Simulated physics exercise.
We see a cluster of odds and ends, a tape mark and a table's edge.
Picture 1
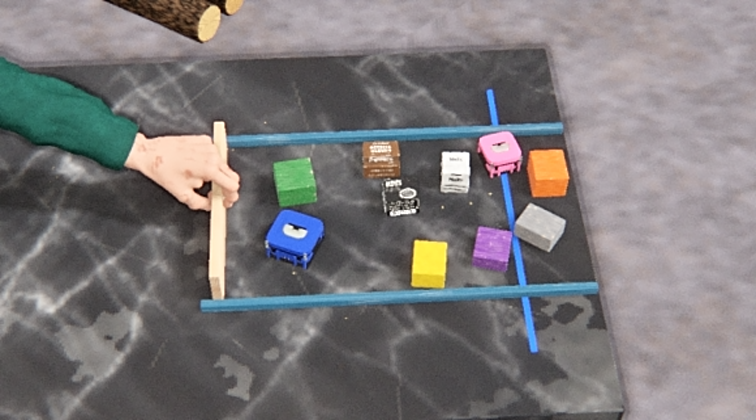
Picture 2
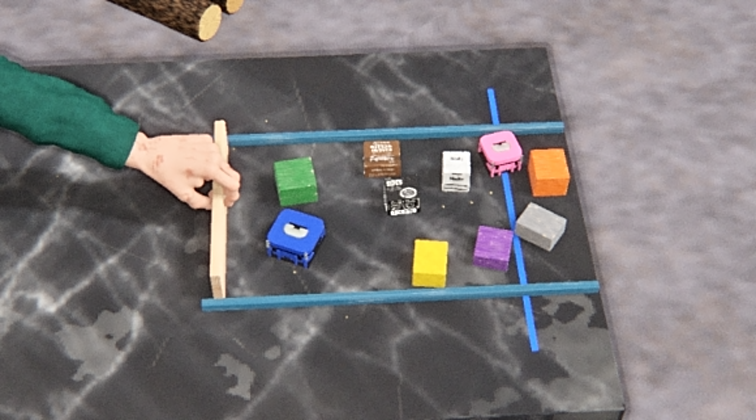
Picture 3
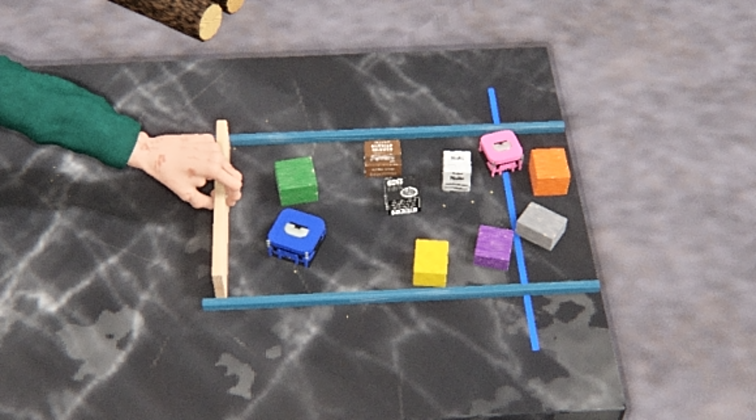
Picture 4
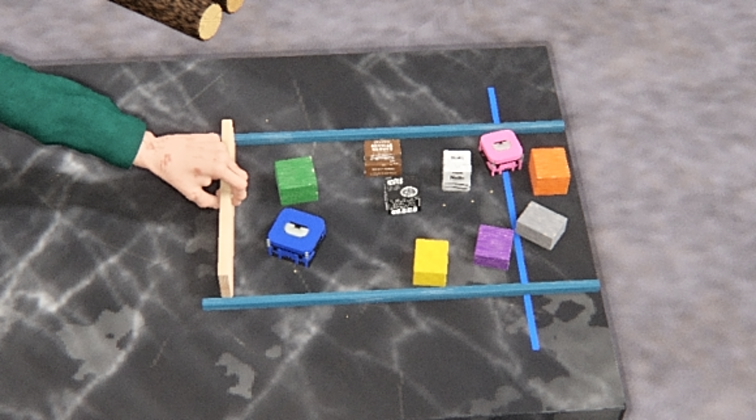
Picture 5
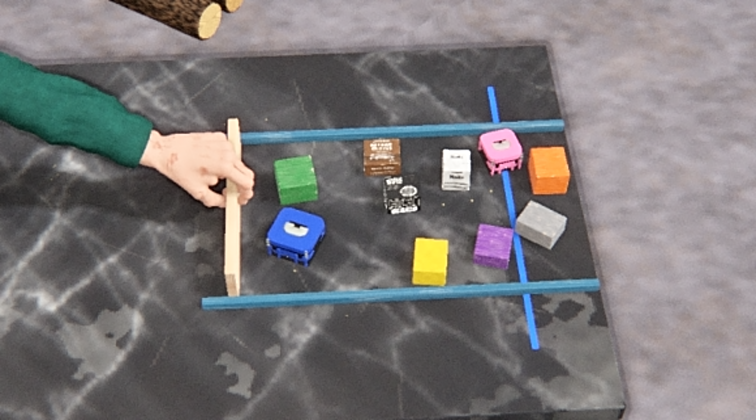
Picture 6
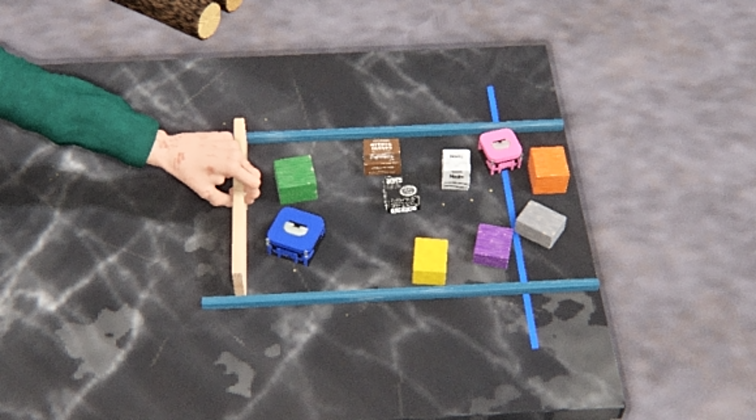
A hand slides a wooden board slightly right toward colourful blocks on a dark table.
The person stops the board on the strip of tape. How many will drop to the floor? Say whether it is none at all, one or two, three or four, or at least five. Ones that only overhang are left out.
Falling ones: A lone one or two.
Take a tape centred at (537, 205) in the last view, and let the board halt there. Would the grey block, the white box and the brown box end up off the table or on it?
The grey block? It does not stay. The white box? It does not stay. The brown box? It is safe.
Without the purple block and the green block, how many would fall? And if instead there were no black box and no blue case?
Count of fallen: 1 / 1.
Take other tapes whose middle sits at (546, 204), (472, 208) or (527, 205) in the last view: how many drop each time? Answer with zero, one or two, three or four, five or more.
Five or more; none at all; either three or four.
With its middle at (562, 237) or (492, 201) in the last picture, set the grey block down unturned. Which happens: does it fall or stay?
In the two tries the grey block is not knocked off and is not knocked off, in that order.
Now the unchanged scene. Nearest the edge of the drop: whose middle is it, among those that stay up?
Foremost: The grey block.
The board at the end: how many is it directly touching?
The count in contact is 4.
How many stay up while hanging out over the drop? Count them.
I count 3 overhanging.
Soon after, none off yet; orange block at rest near (548, 170); grey block at rest near (540, 225); pink case at rest near (500, 152).
In the end, the number that fall off is one or two; gone, pink case and orange block.
